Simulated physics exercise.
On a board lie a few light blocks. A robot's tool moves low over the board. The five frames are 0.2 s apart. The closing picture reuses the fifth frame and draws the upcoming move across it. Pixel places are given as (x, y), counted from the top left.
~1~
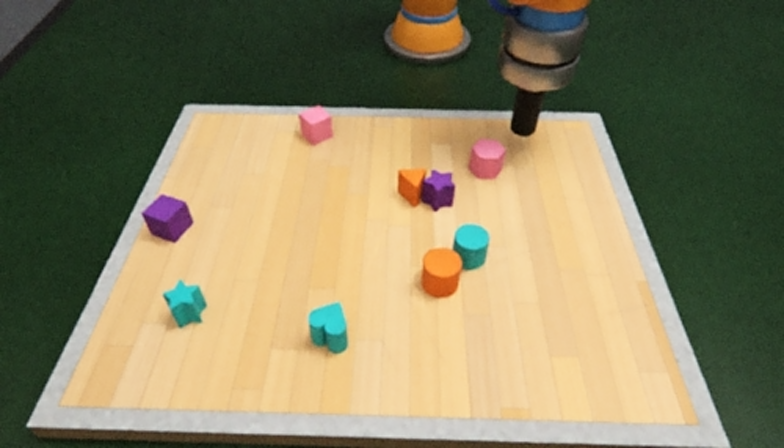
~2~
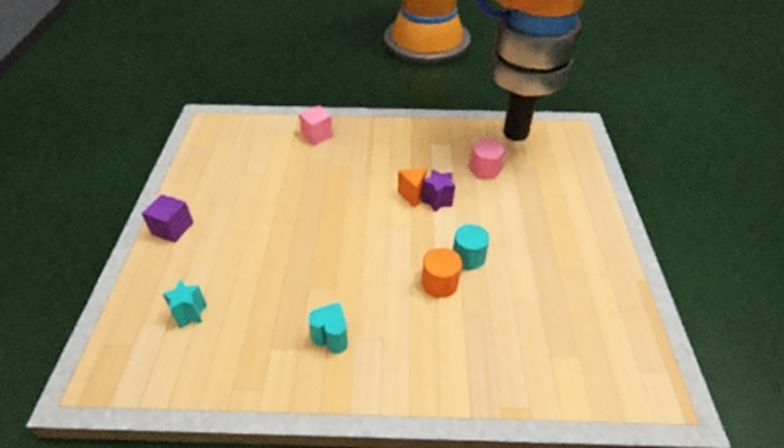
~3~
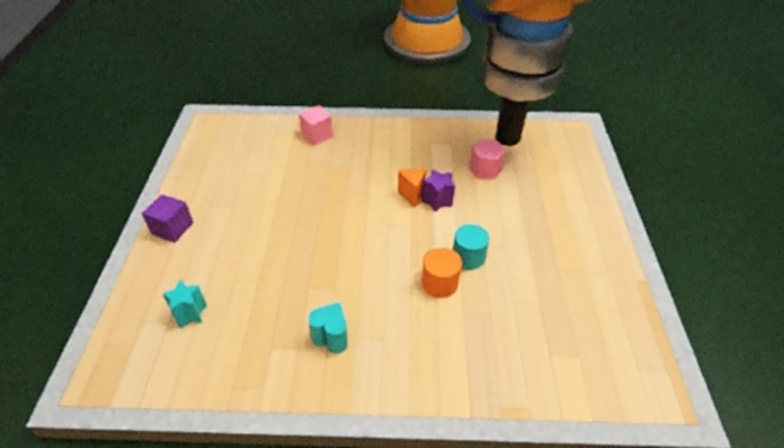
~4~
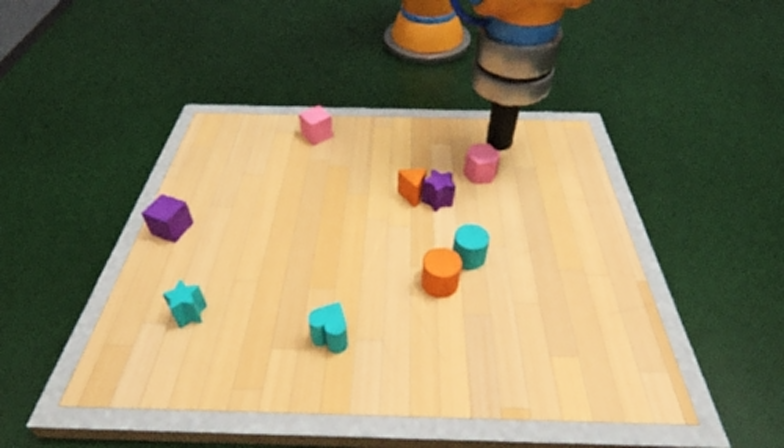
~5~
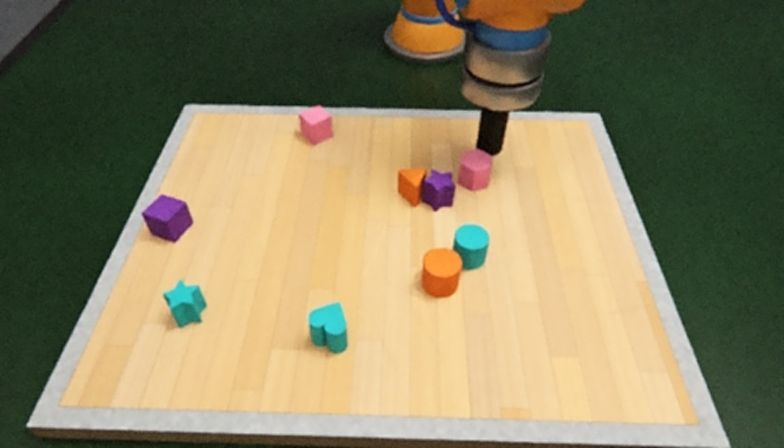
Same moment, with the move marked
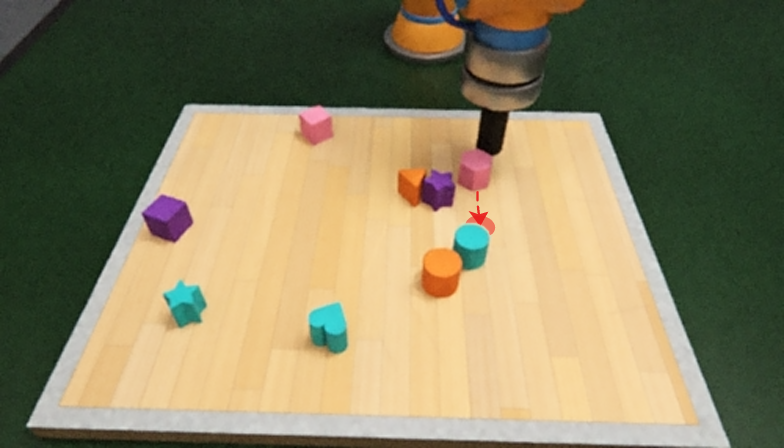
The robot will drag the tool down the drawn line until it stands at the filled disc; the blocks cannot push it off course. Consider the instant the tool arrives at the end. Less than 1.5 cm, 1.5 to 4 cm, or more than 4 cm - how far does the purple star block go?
It will move between 1.5 and 4 cm.
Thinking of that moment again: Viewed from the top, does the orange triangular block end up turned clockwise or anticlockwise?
The twist is clockwise.
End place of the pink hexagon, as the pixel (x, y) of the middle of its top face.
At the end it should sit near (452, 208).
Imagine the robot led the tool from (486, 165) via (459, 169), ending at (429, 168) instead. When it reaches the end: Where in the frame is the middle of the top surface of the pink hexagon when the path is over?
It will end up at (464, 166).
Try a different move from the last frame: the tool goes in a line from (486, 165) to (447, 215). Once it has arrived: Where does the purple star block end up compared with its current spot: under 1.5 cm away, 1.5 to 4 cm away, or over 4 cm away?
Offset: Above 4 cm.
Path on the board, from (486, 165) over (477, 193) to (480, 226).
On the path given first. One third of the way, tool at (482, 167); pink hexagon at (467, 177).
Two thirds of the way, tool at (480, 188); orange triangular block at (410, 176), turned 20° clockwise; purple star block at (429, 188), turned 30° clockwise; pink hexagon at (457, 196), turned 30° clockwise.
At the end, tool at (483, 210); orange triangular block at (410, 176), turned 20° clockwise; purple star block at (428, 189), turned 40° clockwise; turquoise cylinder in place; pink hexagon at (452, 208), turned 85° clockwise.
